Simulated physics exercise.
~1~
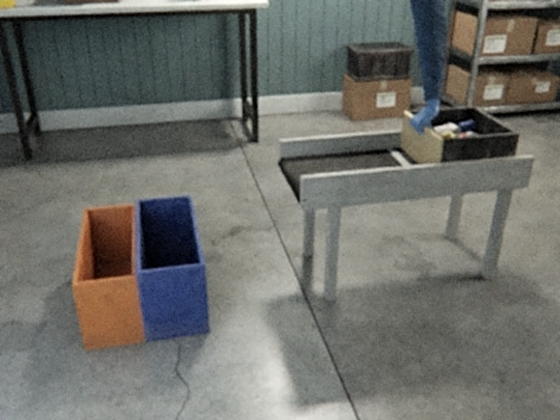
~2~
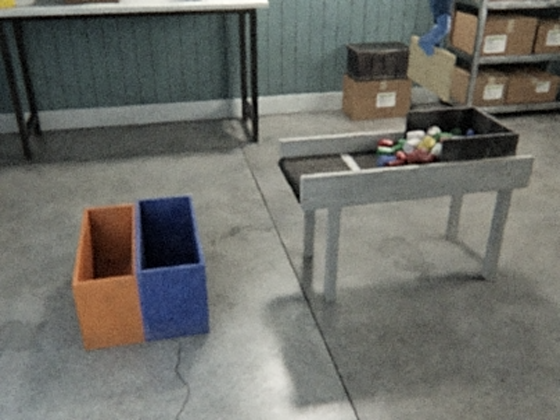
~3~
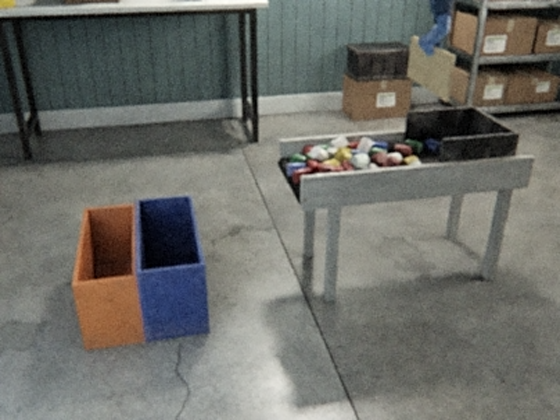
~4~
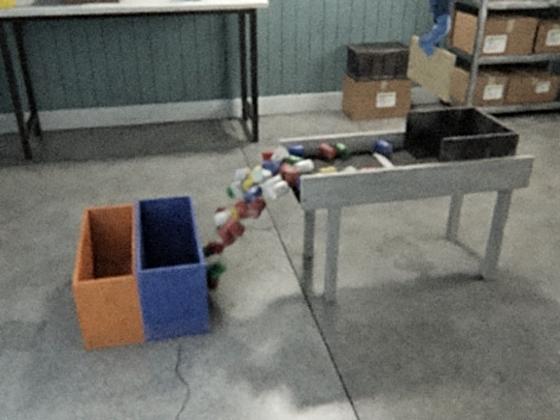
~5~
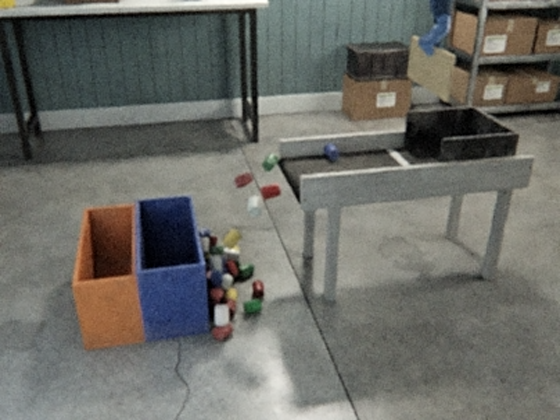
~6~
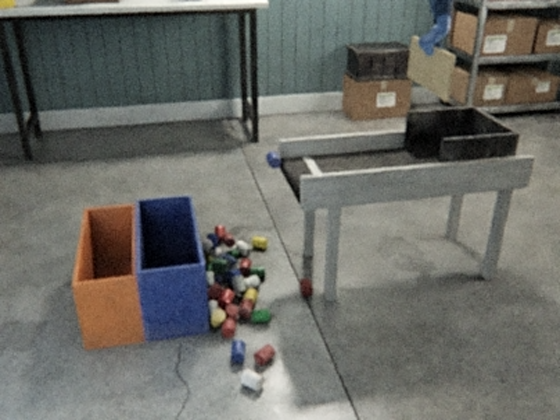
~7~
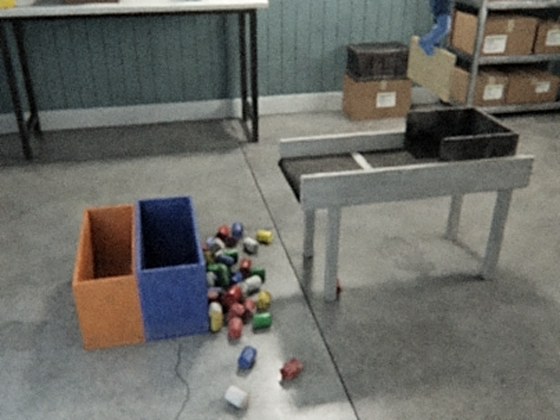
Colourful spice jars riding a conveyor from a black pen, spilling off its end and piling on the floor beside empty-looking bins.
